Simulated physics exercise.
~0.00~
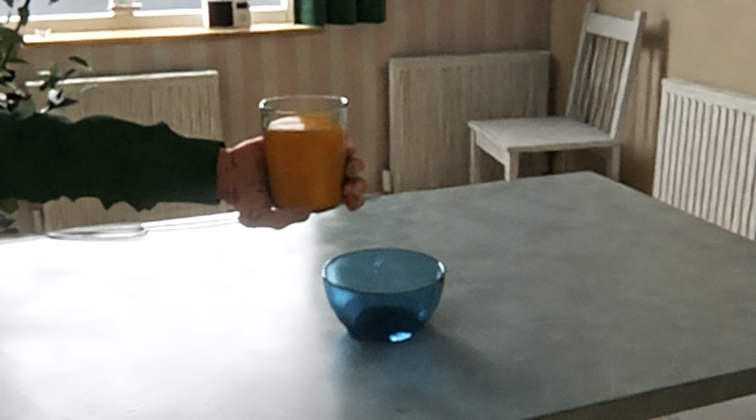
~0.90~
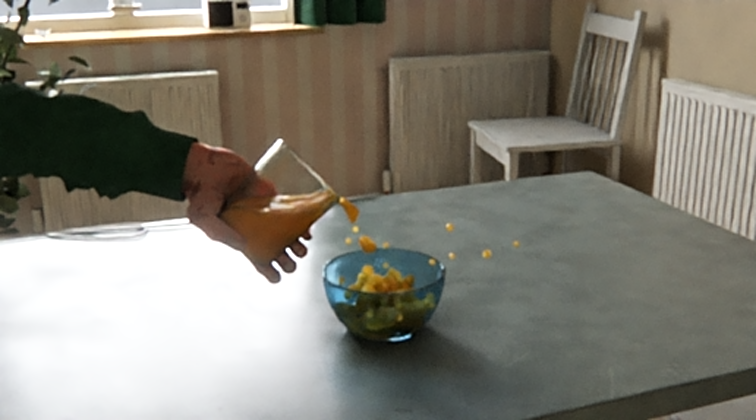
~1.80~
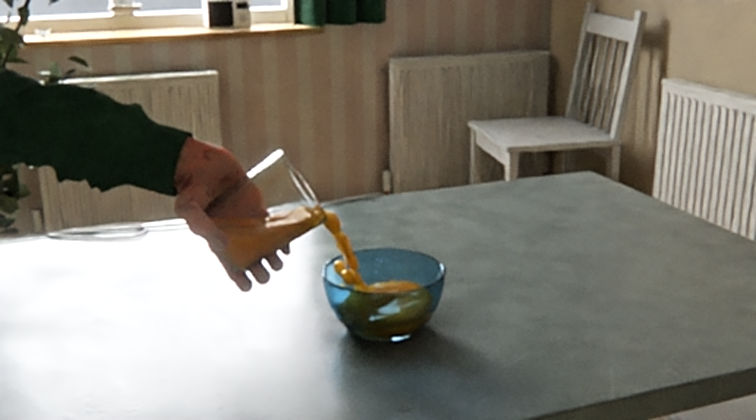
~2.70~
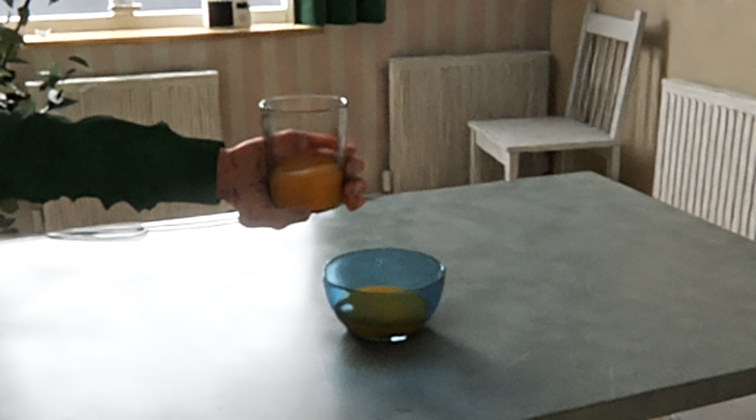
On a grey table, a hand pours some orange juice into a blue bowl and levels the glass.
